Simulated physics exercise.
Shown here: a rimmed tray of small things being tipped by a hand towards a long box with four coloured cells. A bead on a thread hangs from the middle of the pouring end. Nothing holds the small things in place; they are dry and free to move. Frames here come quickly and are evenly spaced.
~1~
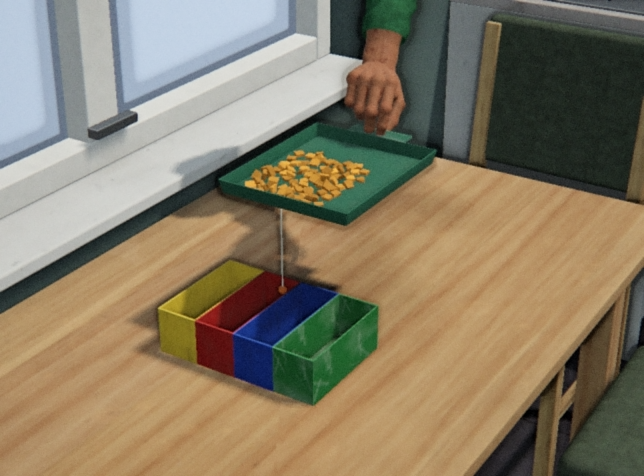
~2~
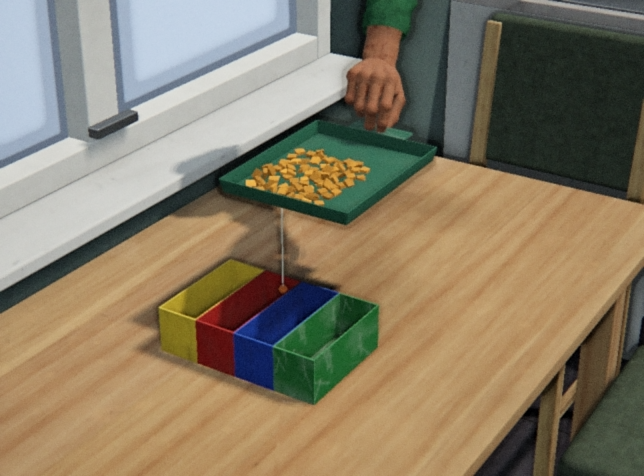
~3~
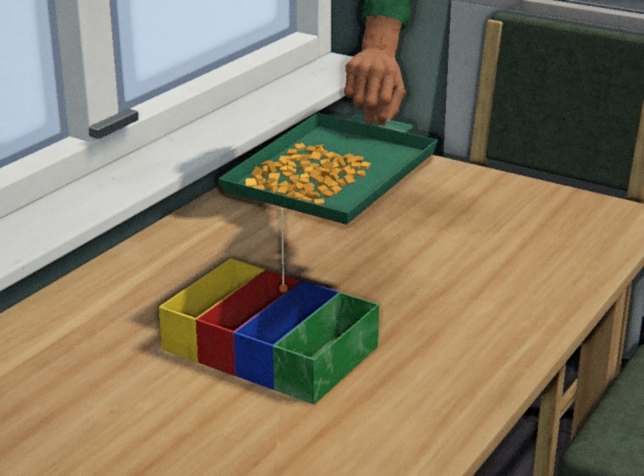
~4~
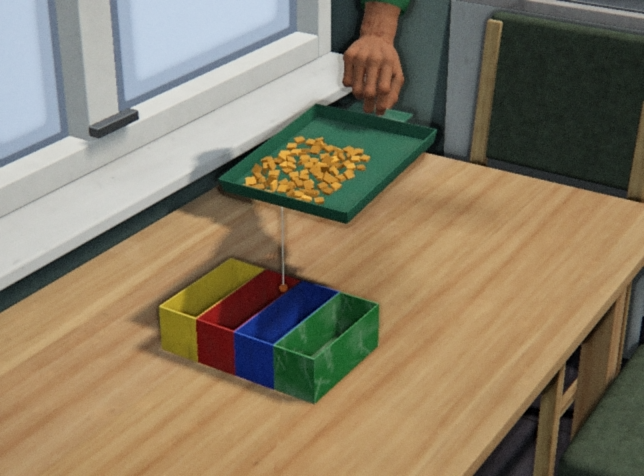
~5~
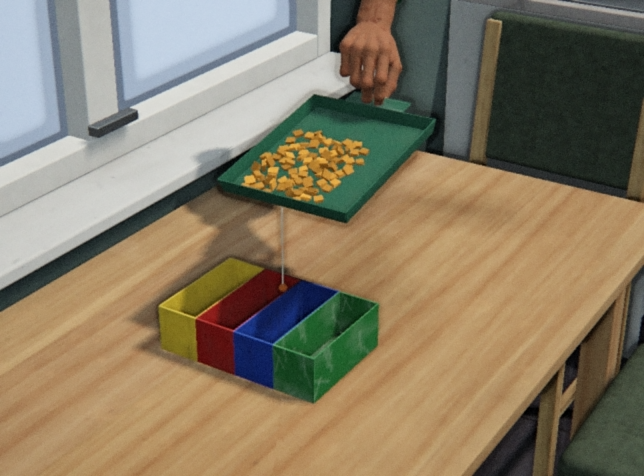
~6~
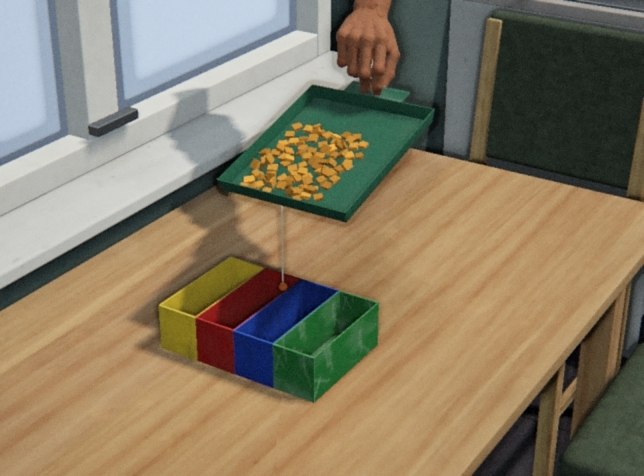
On a wooden table by a window, a hand slowly raises the far end of a green tray of small orange-brown pieces above a box with yellow, red, blue and green cells, while a bead hangs still on its thread.
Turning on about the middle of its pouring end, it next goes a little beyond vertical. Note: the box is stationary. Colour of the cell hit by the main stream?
Red.
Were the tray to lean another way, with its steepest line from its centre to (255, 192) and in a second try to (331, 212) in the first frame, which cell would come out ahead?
Yellow; the green cell.
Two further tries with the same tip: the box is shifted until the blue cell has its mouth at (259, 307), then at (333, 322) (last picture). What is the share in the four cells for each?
First case 90 in a hundred, second case 80 in a hundred.
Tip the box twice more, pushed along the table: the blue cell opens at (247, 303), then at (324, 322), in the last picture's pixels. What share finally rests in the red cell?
First placement: Some 20 %; second placement: Some 30 %.
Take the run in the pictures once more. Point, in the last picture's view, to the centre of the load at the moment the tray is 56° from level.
Near (277, 181).
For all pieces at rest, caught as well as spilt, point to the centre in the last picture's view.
Somewhere around (240, 349) in the last picture.
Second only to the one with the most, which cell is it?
Second place belongs to blue.
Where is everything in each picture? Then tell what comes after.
In the first frame, corners of the pouring end at (223, 179) and (346, 212), level; middle of the load at (304, 181), small crackers; bead on its thread at (283, 290); yellow cell at (178, 332); red cell at (215, 345); blue cell at (253, 358); green cell at (293, 372).
In the second frame, corners of the pouring end at (223, 178) and (346, 211), level; middle of the load at (304, 180).
In the third frame, corners of the pouring end at (223, 178) and (346, 211), tipped barely, level across its low end; middle of the load at (304, 177).
In the fourth frame, corners of the pouring end at (223, 178) and (346, 210), tipped a little, level across its low end; middle of the load at (304, 173).
In the fifth frame, corners of the pouring end at (222, 178) and (345, 210), tipped a little, level across its low end; middle of the load at (303, 169).
In the sixth frame, corners of the pouring end at (221, 178) and (344, 210), tipped clearly, level across its low end; middle of the load at (303, 166); yellow cell at (178, 328); red cell at (216, 341); blue cell at (254, 355); green cell at (294, 369).
Soon after the last picture, tray tipped steeply; all on the tray.
A little later, tray tipped right over; nearly all on the tray; a small part in the red cell; a stray few in the blue cell; a stray few falling or outside the box.
Later still, tray tipped past a quarter turn; about half in the red cell; about a quarter in the blue cell; a small part in the yellow cell; a small part in the green cell.
At rest, tray tipped past a quarter turn; about half in the red cell; about a quarter in the blue cell; a small part in the yellow cell; a small part in the green cell.
